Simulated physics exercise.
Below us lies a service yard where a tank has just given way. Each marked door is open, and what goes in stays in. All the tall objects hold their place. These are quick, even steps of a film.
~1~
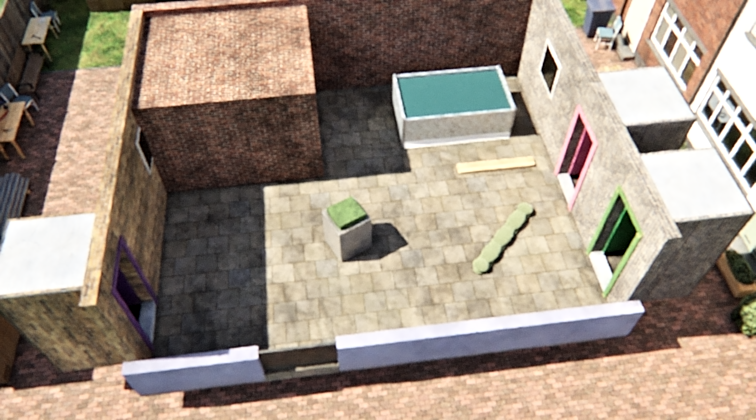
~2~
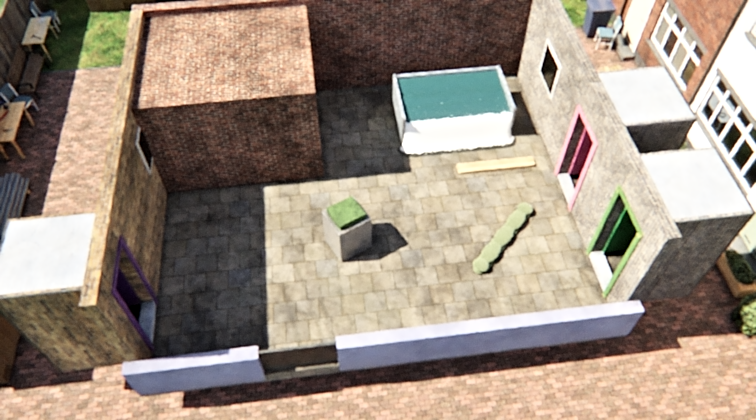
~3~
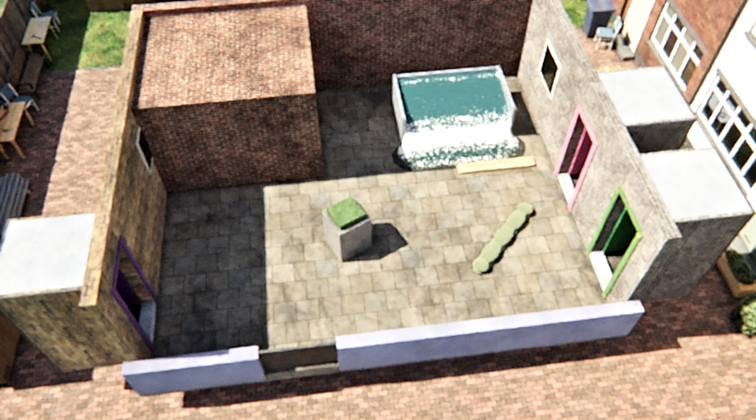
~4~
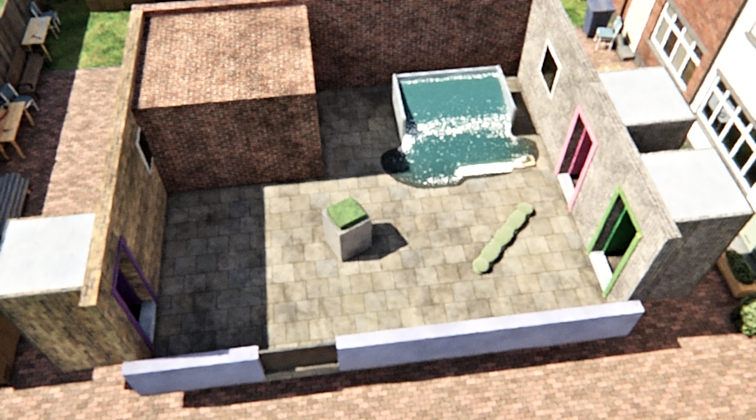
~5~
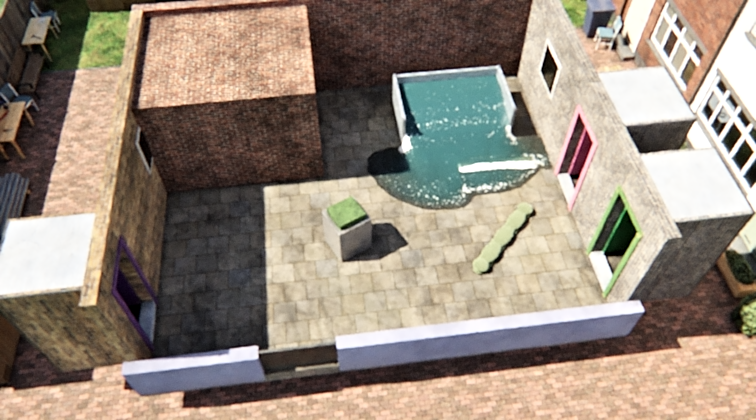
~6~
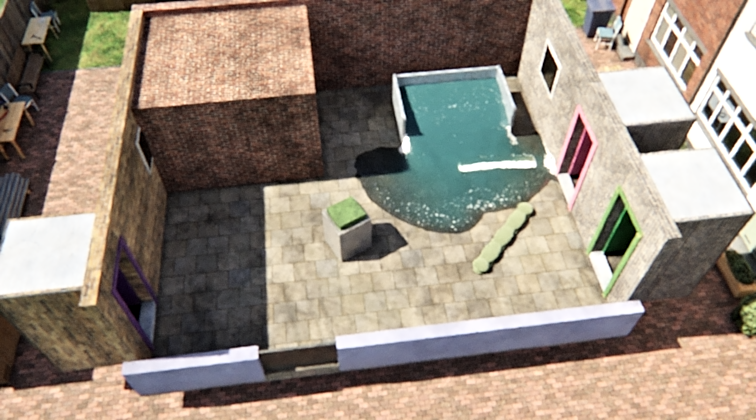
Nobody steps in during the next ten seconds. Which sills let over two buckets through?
One by one: The pink door lets in a lot; the purple door admits no more than that; the green door admits no more than that.
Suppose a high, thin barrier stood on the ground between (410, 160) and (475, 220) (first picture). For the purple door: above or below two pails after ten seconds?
In short: Purple door takes less.
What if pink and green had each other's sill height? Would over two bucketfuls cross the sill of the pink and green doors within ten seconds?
One by one: The pink door keeps below it; the green door goes over.
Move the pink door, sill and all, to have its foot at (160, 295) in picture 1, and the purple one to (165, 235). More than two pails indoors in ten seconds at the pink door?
Then: The pink one lets more in.
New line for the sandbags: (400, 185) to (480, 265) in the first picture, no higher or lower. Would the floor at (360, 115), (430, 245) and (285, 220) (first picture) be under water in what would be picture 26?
In that order: Dry, no water, awash.
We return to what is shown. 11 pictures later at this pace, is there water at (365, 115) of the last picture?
At that place: Free of water.
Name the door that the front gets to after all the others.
It is the purple-painted one.
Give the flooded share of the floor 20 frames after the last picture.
Near 70 in a hundred.
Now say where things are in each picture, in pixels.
The first frame shows still water in the water tank at (453, 95).
In the second frame, water pours out at (457, 130) and has run to (513, 138).
In the third frame, the front is at (521, 148), out from the gap at (457, 132).
In the fourth frame, water pours out at (457, 133) and has run to (535, 158).
In the fifth frame, water pours out at (457, 134) and has run to (551, 165).
In the sixth frame, the front is at (431, 228), out from the gap at (457, 134).
A moment on, water covers 40 % of the floor; the pink door under two buckets in, the purple door not reached, the green door not reached.
Next, water covers 50 % of the floor; the pink door over two buckets in, the purple door not reached, the green door wet at the sill, nothing in.
Then, water covers 70 % of the floor; the pink door over two buckets in, the purple door not reached, the green door wet at the sill, nothing in.
Later, water covers 85 % of the floor; the pink door over two buckets in, the purple door under two buckets in, the green door wet at the sill, nothing in.
In the end, water covers 95 % of the floor; the pink door over two buckets in, the purple door under two buckets in, the green door wet at the sill, nothing in.
